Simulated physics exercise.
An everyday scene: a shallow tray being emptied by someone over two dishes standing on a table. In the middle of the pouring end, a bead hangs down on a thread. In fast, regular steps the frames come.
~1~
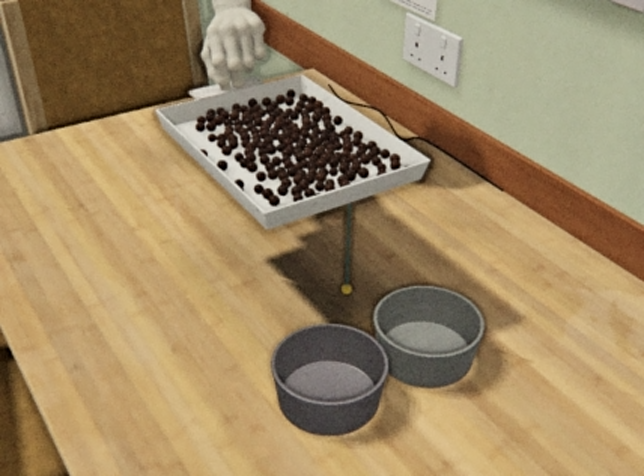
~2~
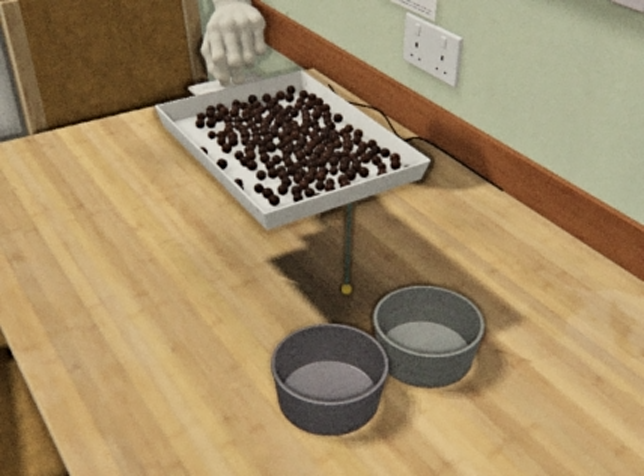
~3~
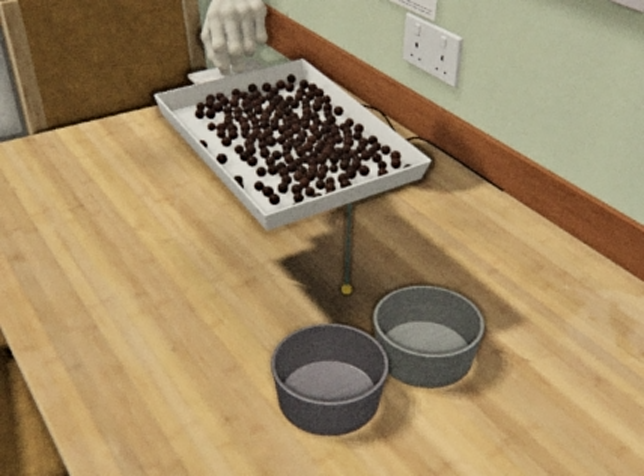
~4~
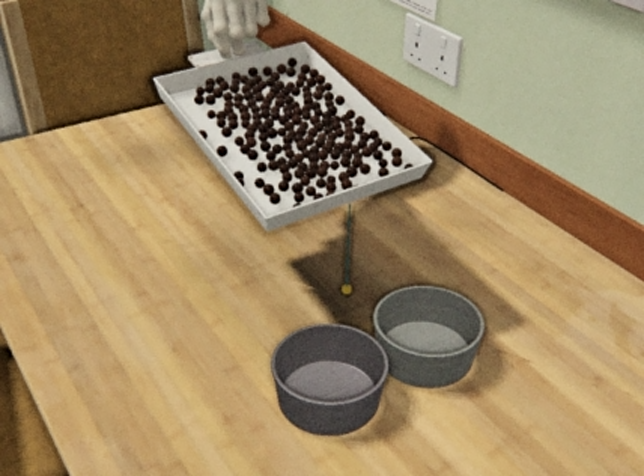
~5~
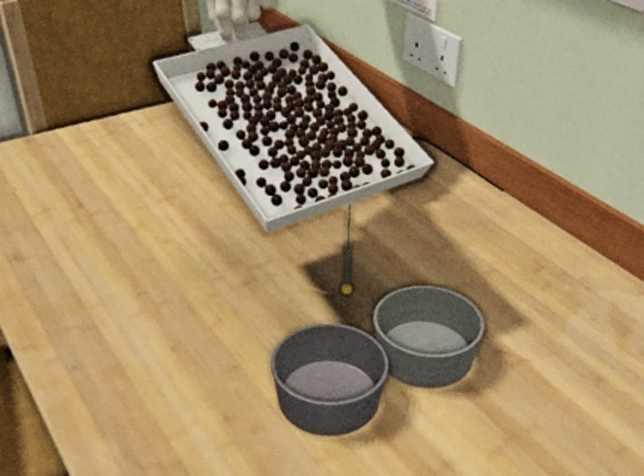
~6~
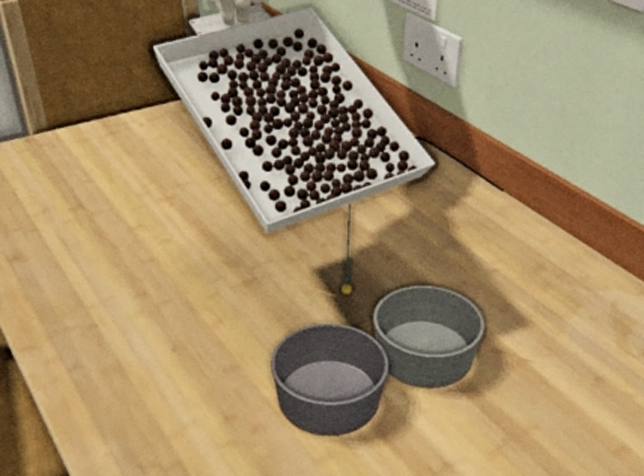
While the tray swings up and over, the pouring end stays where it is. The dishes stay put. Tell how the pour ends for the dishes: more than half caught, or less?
It ends with more than half caught.
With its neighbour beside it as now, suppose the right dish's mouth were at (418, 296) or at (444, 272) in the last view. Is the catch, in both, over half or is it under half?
The pair would catch the greater share the first time and the lesser share the second time.
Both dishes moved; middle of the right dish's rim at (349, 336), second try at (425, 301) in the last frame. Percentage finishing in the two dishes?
The first try yields 70% and the second yields 80%.
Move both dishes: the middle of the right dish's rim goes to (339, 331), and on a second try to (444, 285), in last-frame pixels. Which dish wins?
Result, try one: The dish further right; try two: The dish further left.
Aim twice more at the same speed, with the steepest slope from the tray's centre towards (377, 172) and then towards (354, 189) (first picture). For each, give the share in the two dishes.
Near 30 % and, after that, 80 %.
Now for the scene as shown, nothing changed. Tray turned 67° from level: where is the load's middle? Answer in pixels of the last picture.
At about (333, 197).
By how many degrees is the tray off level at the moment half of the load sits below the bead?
That would be about 95 degrees from level.
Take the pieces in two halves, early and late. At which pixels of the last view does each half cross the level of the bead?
The opening part goes through (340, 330); what follows goes through (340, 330).
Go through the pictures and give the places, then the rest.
In the first picture, corners of the pouring end near (267, 209) and (422, 159), level; middle of the load near (288, 143), chocolate balls; left dish near (361, 412); right dish near (461, 365); bead on its thread near (347, 289).
In the second picture, corners of the pouring end near (267, 209) and (422, 159), level; middle of the load near (288, 141).
In the third picture, corners of the pouring end near (267, 210) and (423, 159), tipped barely, lowest at the left corner; middle of the load near (289, 135).
In the fourth picture, corners of the pouring end near (268, 213) and (424, 160), tipped a little, lowest at the left corner; middle of the load near (289, 127).
In the fifth picture, corners of the pouring end near (269, 215) and (426, 160), tipped clearly, lowest at the left corner; middle of the load near (291, 120).
In the sixth picture, corners of the pouring end near (270, 218) and (427, 161), tipped clearly, lowest at the left corner; middle of the load near (295, 116), all but a few on the move; left dish near (361, 412); right dish near (461, 365).
Shortly afterwards, tray tipped steeply; the bulk on the tray; a little in the left dish; near a quarter in the air.
Next, tray tipped past a quarter turn; a little on the tray; near half in the left dish; near a quarter in the right dish; a little outside both; a little in the air.
Some moments later, tray tipped past a quarter turn; near two thirds in the left dish; near a quarter in the right dish; a little outside both.
In the end, tray tipped past a quarter turn; near two thirds in the left dish; near a quarter in the right dish; a little outside both.
